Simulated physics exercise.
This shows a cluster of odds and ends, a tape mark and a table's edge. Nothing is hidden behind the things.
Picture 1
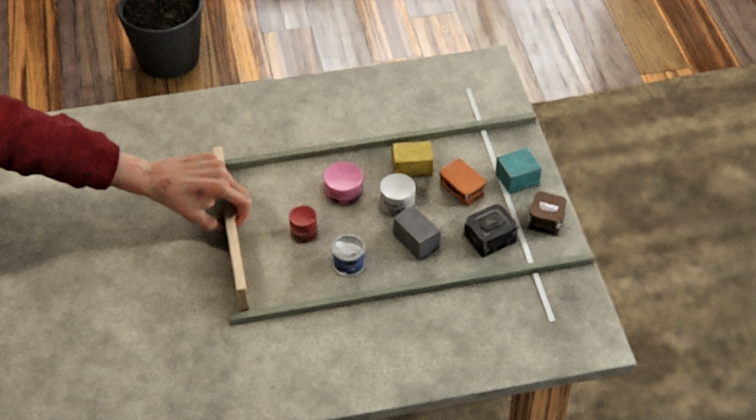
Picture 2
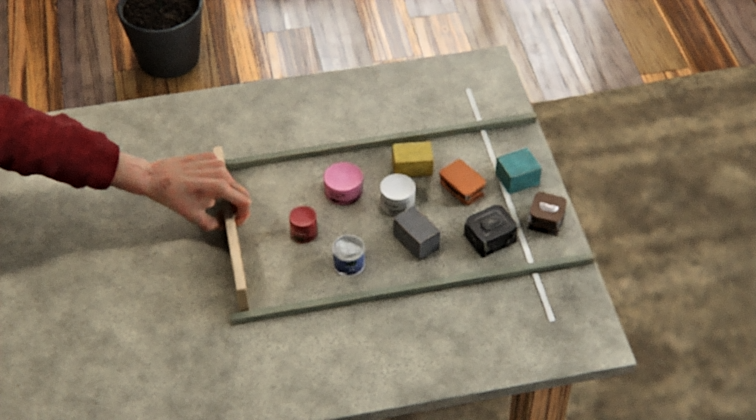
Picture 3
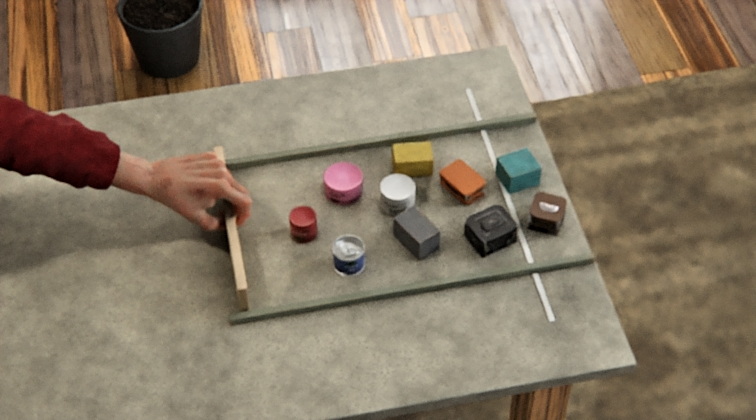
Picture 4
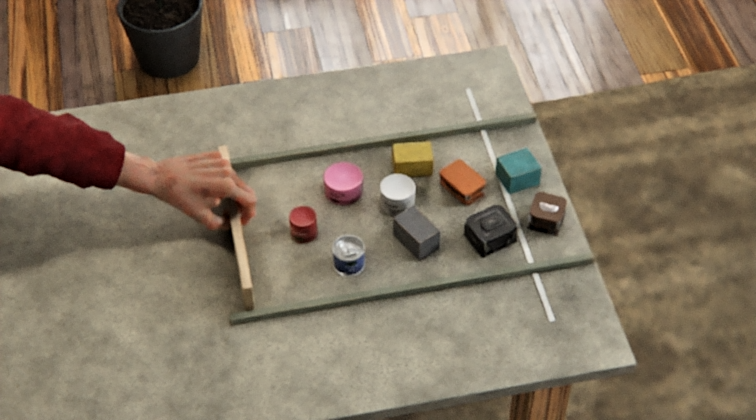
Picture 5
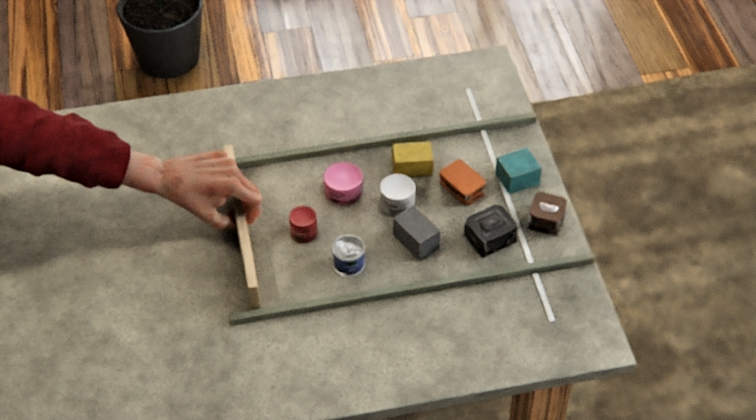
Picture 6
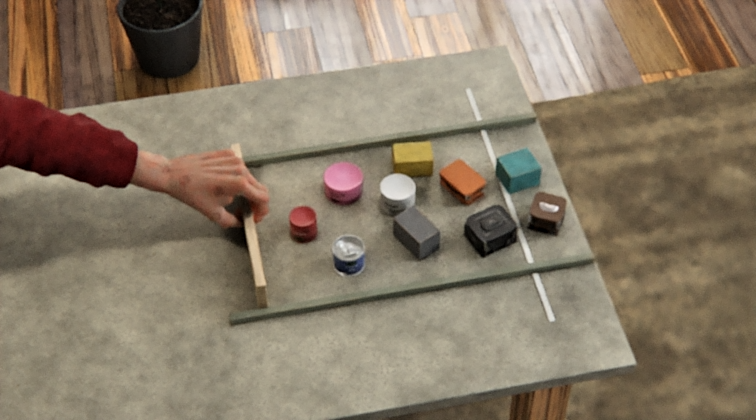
A hand in a dark red sleeve grips a wooden board at the left of a grey tabletop, seen from above at an angle, with a potted plant and wooden floor behind. Between two green rails sit red, pink, white and blue tubs, with yellow, grey, orange, turquoise, black and brown objects rightward near a pale tape line. The hand first stays still, then slides the board slightly right, while the objects and camera stay still.
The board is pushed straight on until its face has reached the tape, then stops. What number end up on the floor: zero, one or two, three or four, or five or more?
The number that fall off is three or four.
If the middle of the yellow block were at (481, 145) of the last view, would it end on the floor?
The yellow block stays on.
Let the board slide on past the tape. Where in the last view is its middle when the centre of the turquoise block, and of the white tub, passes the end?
About (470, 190), and (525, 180) for the other.
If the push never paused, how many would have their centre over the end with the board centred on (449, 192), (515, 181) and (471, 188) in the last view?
In that order 0, 4 and 1.
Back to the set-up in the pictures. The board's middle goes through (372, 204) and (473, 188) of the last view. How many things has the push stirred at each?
First 6, then 10.
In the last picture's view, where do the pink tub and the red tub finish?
About (516, 161), and the other about (522, 191).
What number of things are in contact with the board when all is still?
4 of them.
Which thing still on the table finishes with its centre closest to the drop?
That is the black case.
Early on, none off yet; brown case at rest near (547, 214); turquoise block at rest near (518, 171); black case at rest near (491, 230).
Finally, the number that fall off is three or four; lost, orange case, turquoise block and brown case.
